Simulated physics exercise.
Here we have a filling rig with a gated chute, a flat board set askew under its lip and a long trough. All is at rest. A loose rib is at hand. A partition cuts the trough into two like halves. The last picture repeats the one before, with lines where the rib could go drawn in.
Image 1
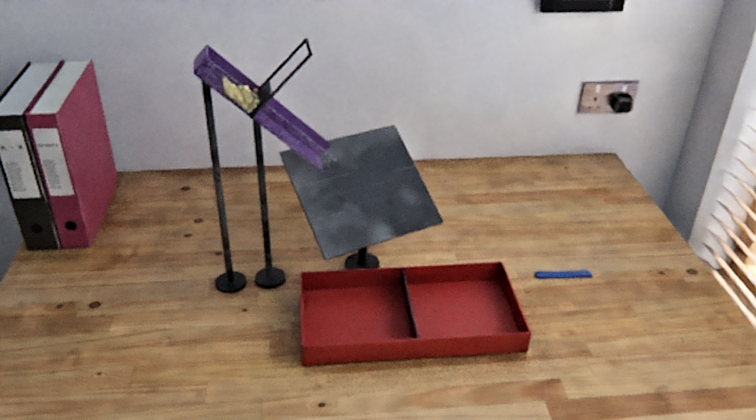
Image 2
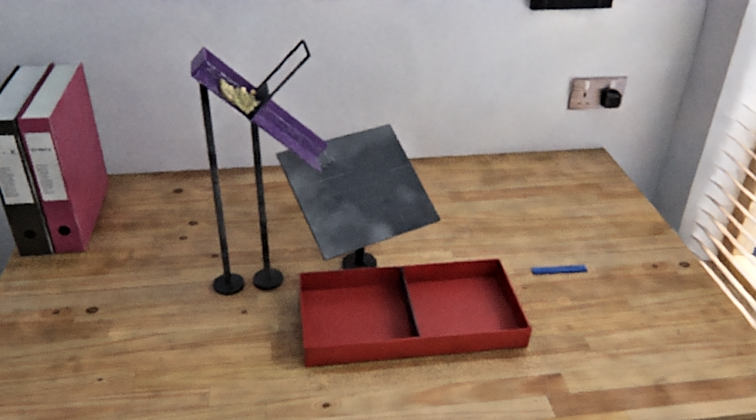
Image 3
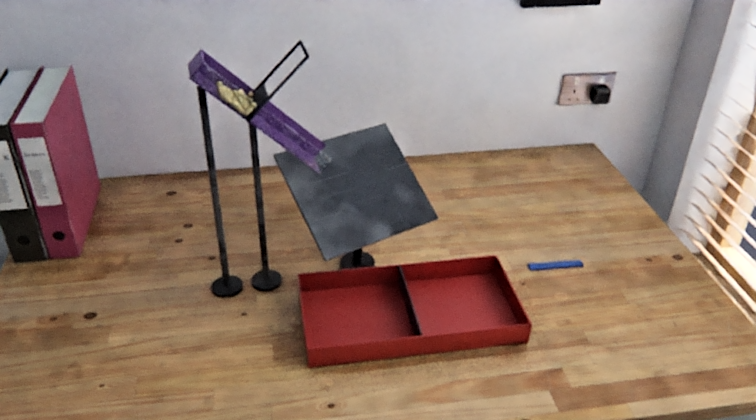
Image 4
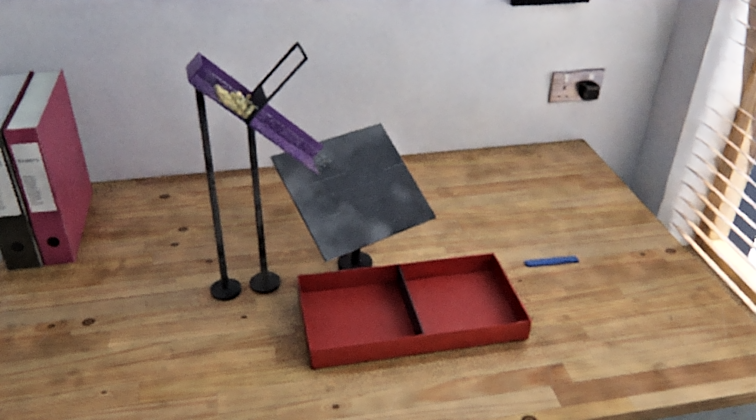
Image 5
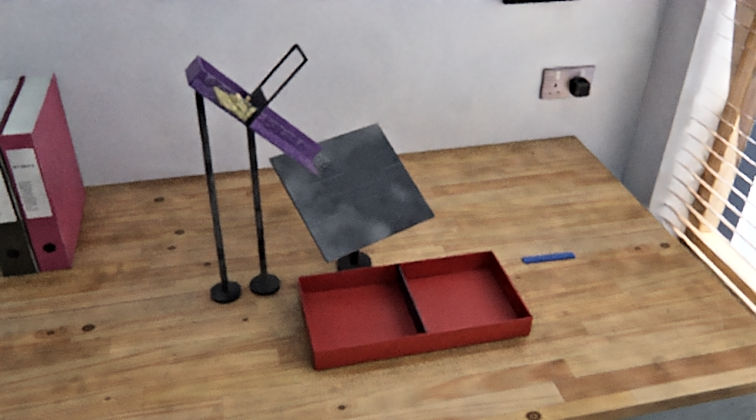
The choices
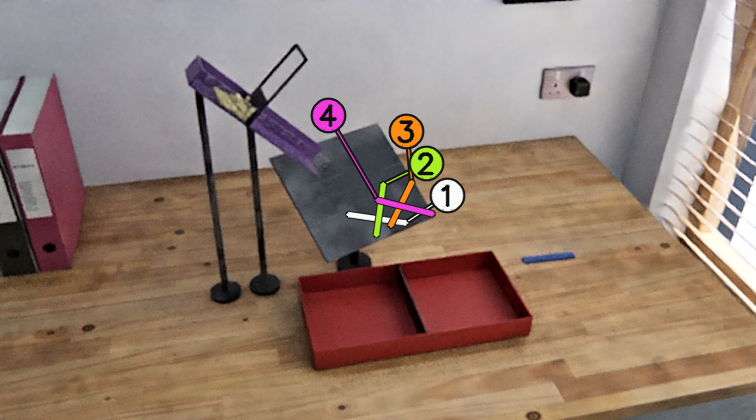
A purple chute on black stands stays still above a tilted dark board and red trough.
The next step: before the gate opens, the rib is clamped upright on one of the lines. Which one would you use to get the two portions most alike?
Line 3.
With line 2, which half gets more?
Left.
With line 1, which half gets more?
More lands on the right.
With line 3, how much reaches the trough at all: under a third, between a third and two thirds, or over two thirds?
Line 3 gives over two thirds.
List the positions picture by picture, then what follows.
The first picture shows load behind the gate at (243, 93), soya beans; lip of the chute at (321, 164), sloping fairly steeply.
The second picture shows middle of the board at (360, 187), tilted fairly steeply; middle of its low edge at (386, 239); of its high edge at (335, 137).
The third picture shows front corners of the trough at (308, 349) and (531, 324); front end of its middle wall at (422, 336); gate still shut at (263, 93).
The fourth picture shows middle of the load at (237, 100); lip at (315, 167).
The fifth picture shows middle of the load at (237, 102); lip at (314, 168).
On the marked copy, line 1 from (348, 214) to (405, 222); line 2 from (383, 184) to (376, 234); line 3 from (411, 182) to (390, 225); line 4 from (377, 200) to (432, 213).
For line 1, of what is caught, a stray few in the left half, nearly all in the right.
For line 2, of what is caught, nearly all in the left half, a small part in the right.
For line 3, of what is caught, about two thirds in the left half, about a third in the right.
For line 4, of what is caught, a small part in the left half, nearly all in the right.
